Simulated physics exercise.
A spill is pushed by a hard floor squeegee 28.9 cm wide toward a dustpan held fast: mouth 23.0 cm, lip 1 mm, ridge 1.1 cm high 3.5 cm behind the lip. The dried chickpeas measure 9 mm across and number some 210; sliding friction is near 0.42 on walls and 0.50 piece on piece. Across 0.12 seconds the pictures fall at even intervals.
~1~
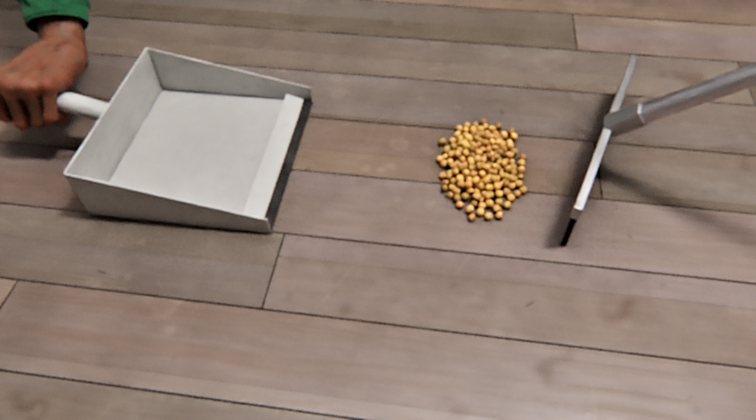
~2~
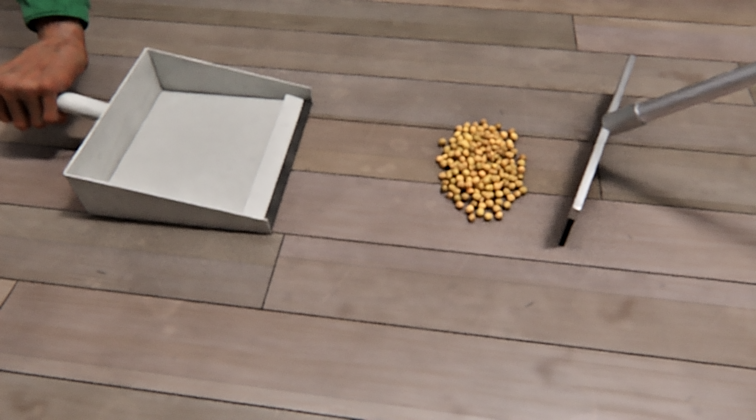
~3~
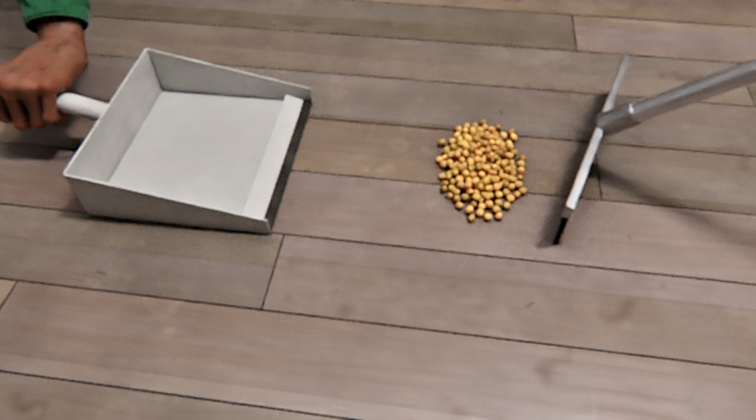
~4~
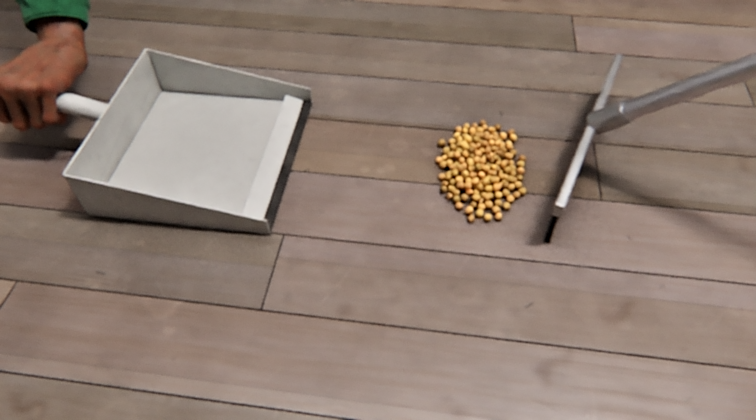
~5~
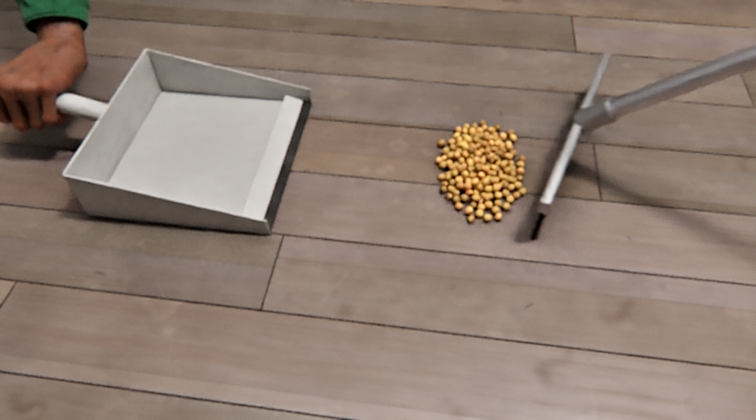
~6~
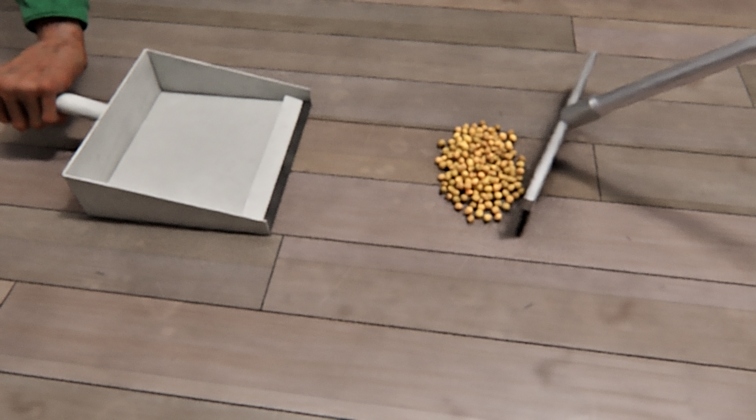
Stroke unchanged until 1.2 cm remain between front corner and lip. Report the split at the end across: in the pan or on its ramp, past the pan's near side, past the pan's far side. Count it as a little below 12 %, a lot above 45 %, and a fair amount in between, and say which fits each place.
Pan: A fair amount, near side: A little, far side: A fair amount.
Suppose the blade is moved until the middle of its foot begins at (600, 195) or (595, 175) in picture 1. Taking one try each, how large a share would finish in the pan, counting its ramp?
First try about 20 per cent, second about 25 per cent.
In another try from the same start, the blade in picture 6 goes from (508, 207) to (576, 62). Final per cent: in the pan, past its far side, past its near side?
Pan 45; far 25; near 0.
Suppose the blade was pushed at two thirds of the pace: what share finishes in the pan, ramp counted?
About 20 per cent.
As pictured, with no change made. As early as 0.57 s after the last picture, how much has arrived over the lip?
Around 30 per cent of the load.
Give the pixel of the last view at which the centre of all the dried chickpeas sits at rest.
My guess is close to (307, 120).
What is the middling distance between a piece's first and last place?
It works out to roughly 24 cm.
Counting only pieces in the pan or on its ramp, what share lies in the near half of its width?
Roughly 10 percent.
Then, 0.19 s after the last picture, middle of the blade 19 cm from the lip; 0 % over the lip, far side 10 %, near side 0 %.
Then, 0.31 s after the last picture, middle of the blade 10 cm from the lip; 0 % over the lip, far side 15 %, near side 0 %.
Then, 0.57 s after the last picture, middle of the blade 6 cm from the lip; 30 % over the lip, far side 25 %, near side 0 %.
In the end, pan 30 %, near side 0 %, far side 25 %, in front of the lip or behind the blade 45 %.
